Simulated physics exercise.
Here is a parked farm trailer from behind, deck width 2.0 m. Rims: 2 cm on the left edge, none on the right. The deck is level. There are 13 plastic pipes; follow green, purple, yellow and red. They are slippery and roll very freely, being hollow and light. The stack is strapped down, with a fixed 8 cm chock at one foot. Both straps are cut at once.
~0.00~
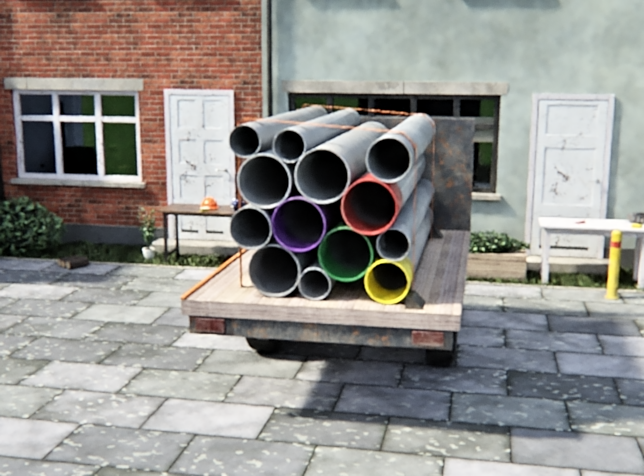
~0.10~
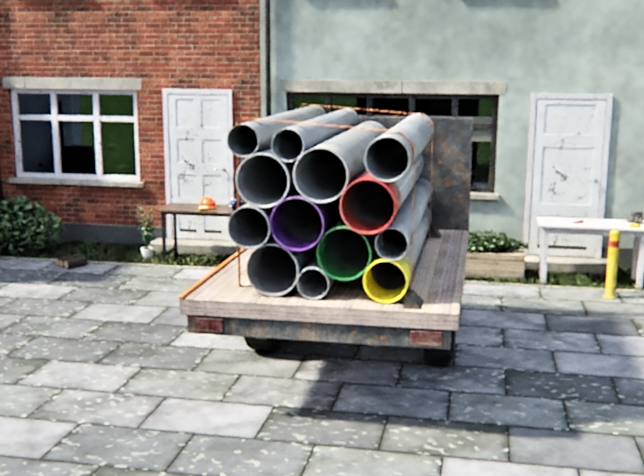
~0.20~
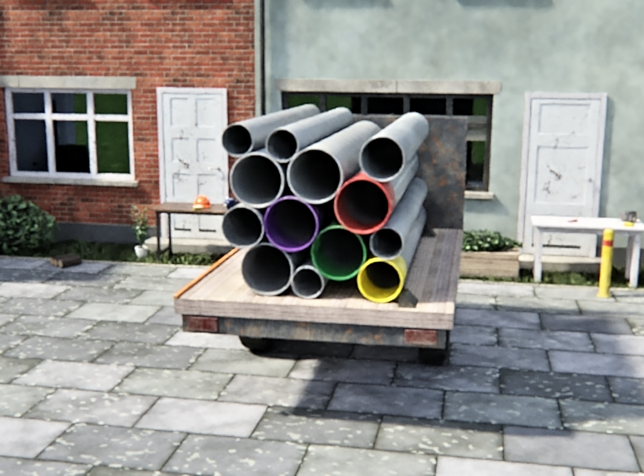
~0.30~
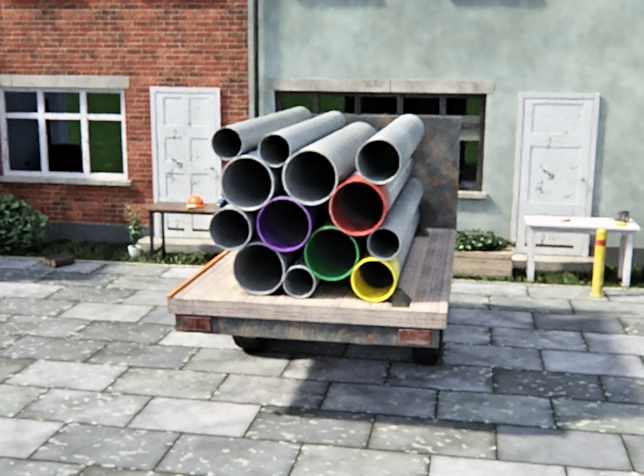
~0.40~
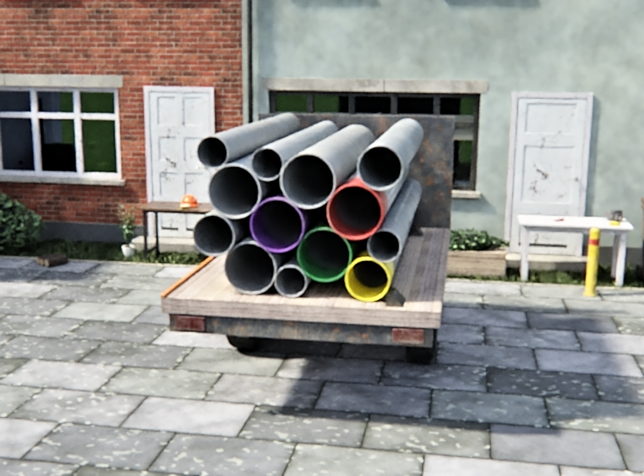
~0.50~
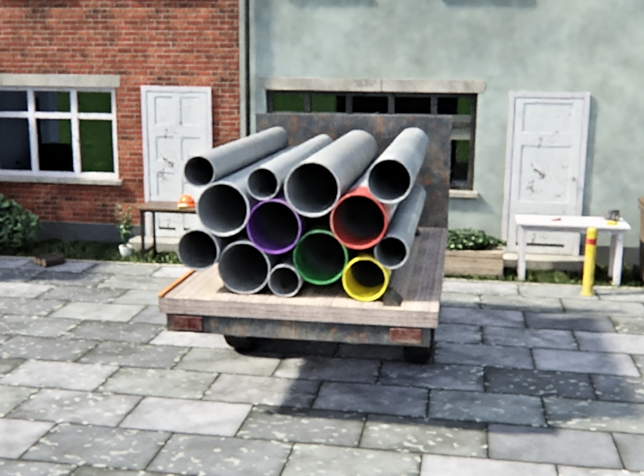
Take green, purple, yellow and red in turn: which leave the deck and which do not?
Green remains on the deck, purple stays aboard, yellow is still aboard, red falls off.
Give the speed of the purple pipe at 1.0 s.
About 0.1 m/s.
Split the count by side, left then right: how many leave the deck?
Left 3, right 4.
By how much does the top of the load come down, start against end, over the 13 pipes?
Roughly 65 cm.
Then, 1.0 s in, green is on the deck, 90 cm from the right edge; purple is up on others, 80 cm from the left edge, rolling right; yellow is on the deck, 55 cm from the right edge; red is up on others, 20 cm from the right edge, rolling right; 3 off so far.
Then, 1.6 s in, purple is up on others, 85 cm from the left edge; red is on the ground to the right; still the same for green, yellow; 5 off so far.
In the end (5.3 s), green is on the deck, 90 cm from the right edge; purple is up on others, 85 cm from the left edge; yellow is on the deck, 55 cm from the right edge; red is down on the right; 7 off so far.
